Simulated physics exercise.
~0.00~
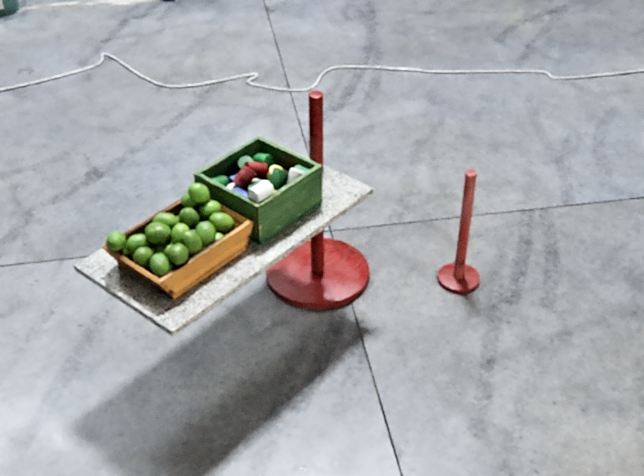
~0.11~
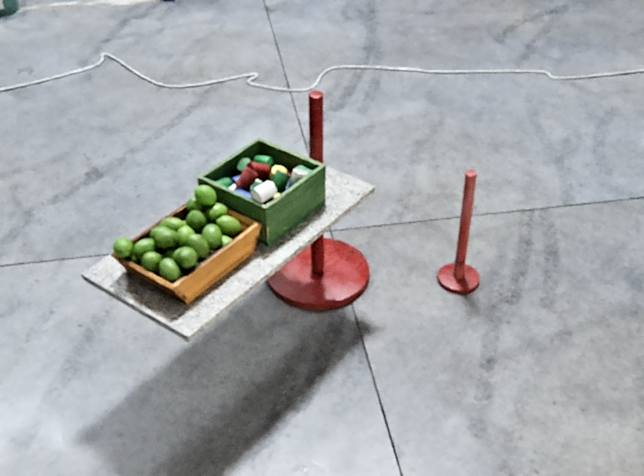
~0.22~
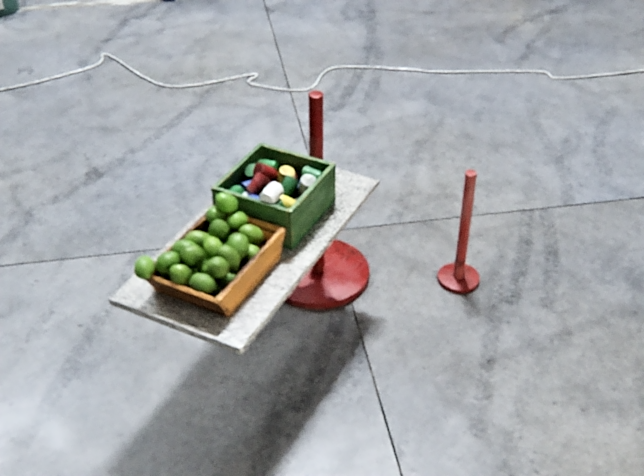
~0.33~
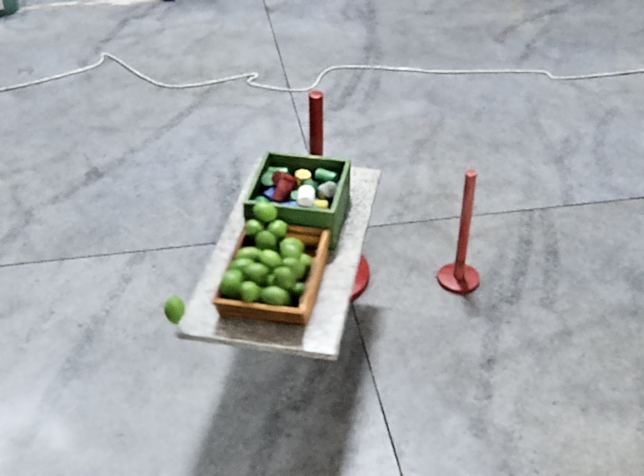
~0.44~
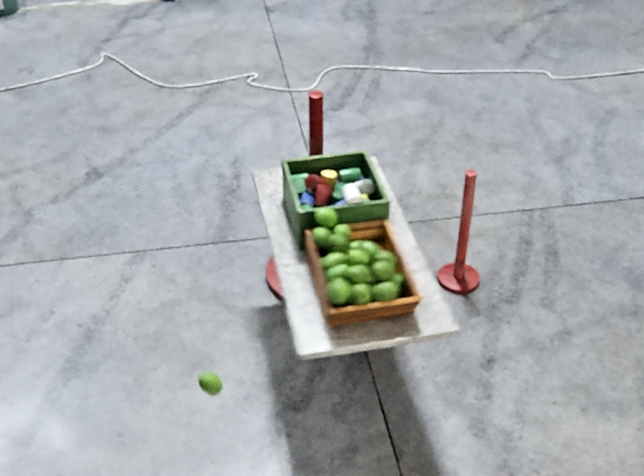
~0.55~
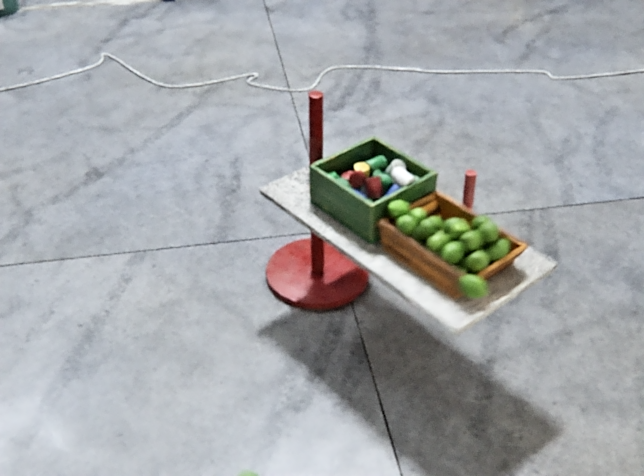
On a grey concrete floor, a shelf carrying limes and small jars swings rightward round a red post, limes dropping off.
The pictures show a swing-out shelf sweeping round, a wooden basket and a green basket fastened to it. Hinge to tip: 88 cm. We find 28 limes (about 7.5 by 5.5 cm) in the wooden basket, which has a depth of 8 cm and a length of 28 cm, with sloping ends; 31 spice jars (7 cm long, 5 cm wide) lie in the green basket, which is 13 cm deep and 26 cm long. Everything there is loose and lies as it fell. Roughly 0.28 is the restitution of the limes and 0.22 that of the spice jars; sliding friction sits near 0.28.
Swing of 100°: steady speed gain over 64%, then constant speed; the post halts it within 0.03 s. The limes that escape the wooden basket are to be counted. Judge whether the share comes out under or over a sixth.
Over a sixth.
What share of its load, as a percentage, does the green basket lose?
Green basket 5 per cent.
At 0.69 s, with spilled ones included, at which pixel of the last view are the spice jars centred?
Centre approx. (399, 172).
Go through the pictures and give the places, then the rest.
In the first picture (we follow the rim corner now nearest the camera, unless another is named), wooden basket at (161, 280); green basket (by its farthest rim corner) at (260, 138); swung 0°; nothing out yet.
In the second picture, wooden basket at (174, 285); green basket at (260, 139); swung 3°.
In the third picture, wooden basket at (218, 299); green basket at (262, 144); swung 13°.
In the fourth picture, wooden basket at (301, 309); green basket at (269, 152); swung 29°; 1 out, the lowest lime at (175, 310).
In the fifth picture, wooden basket at (419, 296); green basket at (286, 160); swung 52°; 1 out, the lowest lime at (211, 384).
In the sixth picture, wooden basket at (524, 244); green basket at (314, 165); swung 81°; 2 out.
After 0.61 s, end of the swing.
After 0.69 s, 8 of 28 out of the wooden basket and 0 of 31 out of the green basket.
After 0.81 s, 13 of 28 out of the wooden basket and 1 of 31 out of the green basket.
After 1.03 s, 15 of 28 out of the wooden basket and 1 of 31 out of the green basket.
Final count (at 1.46 s), 15 of 28 out of the wooden basket and 1 of 31 out of the green basket. Asked share, 15 of 28, 54 per cent.
